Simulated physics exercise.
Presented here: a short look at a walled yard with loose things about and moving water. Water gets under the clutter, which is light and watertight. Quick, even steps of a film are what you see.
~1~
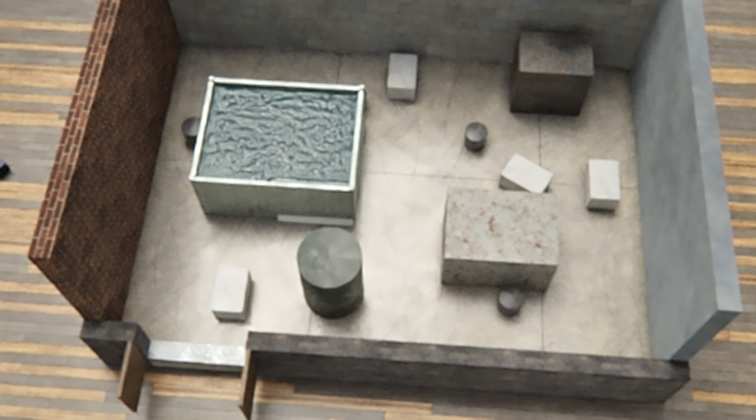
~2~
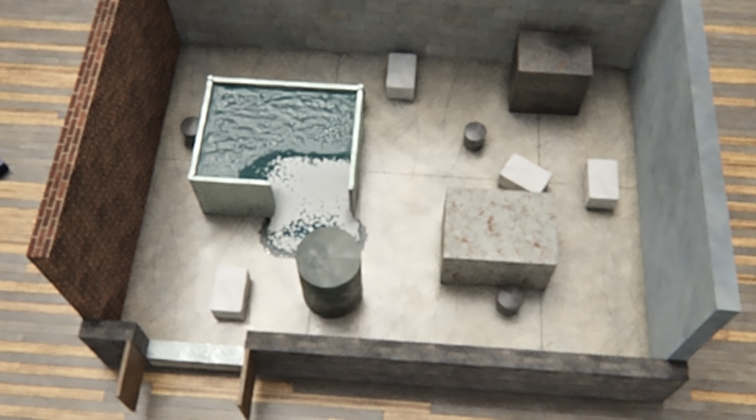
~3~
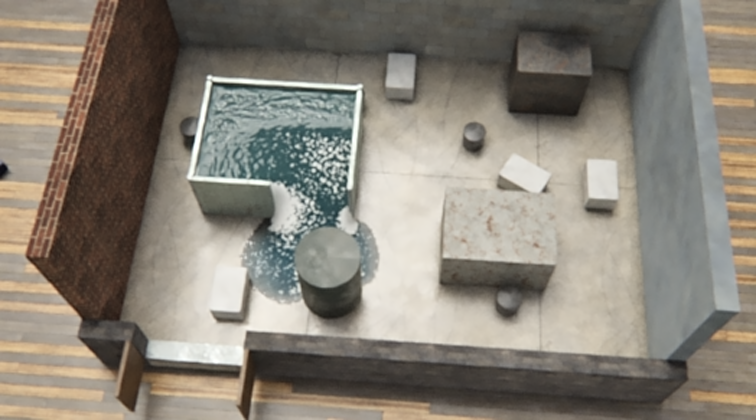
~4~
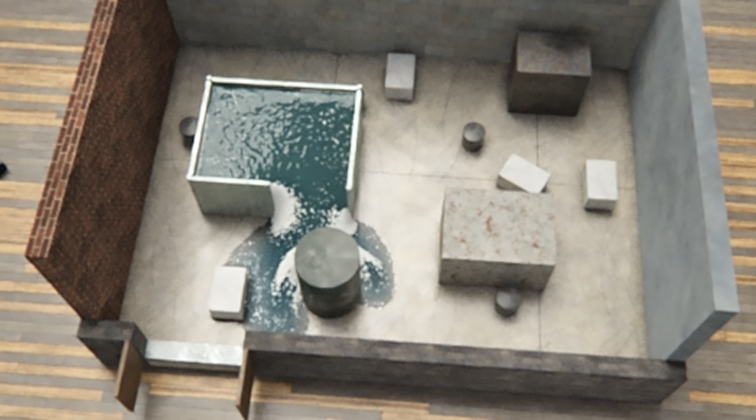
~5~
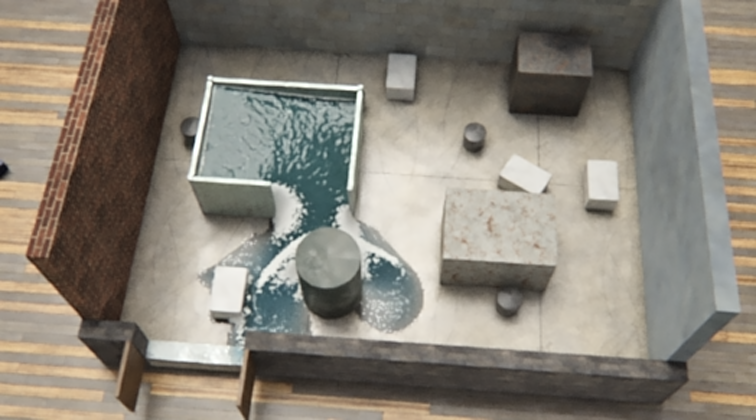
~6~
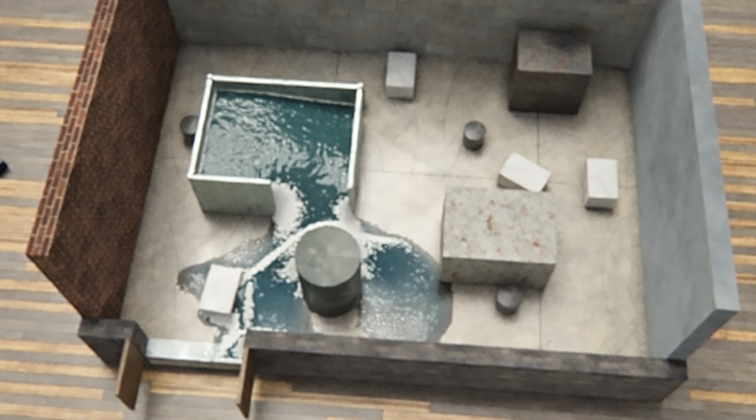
To begin with, a tank of dark water stands in a walled yard among scattered blocks and a thick cylinder. Water then pours through an opening in the tank's front side, foams around the cylinder and spreads across the floor, reaching a pale crate at left and shifting it slightly.
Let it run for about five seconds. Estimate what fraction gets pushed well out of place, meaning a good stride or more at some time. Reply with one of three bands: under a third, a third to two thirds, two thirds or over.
A third to two thirds.
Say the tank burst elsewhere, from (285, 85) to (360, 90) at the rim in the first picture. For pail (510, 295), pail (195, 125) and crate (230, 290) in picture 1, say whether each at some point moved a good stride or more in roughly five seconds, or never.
First below the mark, then over the mark, then below the mark.
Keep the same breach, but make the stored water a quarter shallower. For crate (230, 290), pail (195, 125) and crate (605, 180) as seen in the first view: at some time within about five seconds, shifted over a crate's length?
One: Passed the mark. Two: Stayed below the mark. Three: Stayed below the mark.
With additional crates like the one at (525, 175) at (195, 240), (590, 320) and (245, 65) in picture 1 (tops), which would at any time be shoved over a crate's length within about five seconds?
Taking them one at a time: Goes the distance; goes the distance; falls short.
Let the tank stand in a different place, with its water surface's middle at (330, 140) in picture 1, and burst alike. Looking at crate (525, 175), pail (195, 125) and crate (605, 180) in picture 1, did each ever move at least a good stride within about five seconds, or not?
Lab note - in sequence: Less than that; displaced that much; displaced that much.
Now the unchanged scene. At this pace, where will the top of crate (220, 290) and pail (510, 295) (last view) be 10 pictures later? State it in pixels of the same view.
They end up close to (142, 282) and close to (587, 296).
A moment on, 1 of 8 are well off their spots; 0 afloat.
Next, 2 of 8 are well off their spots; 1 afloat.
Later, 3 of 8 are well off their spots; 2 afloat.
In the end, 5 of 8 are well off their spots, and 5 have been at some point; 2 afloat.
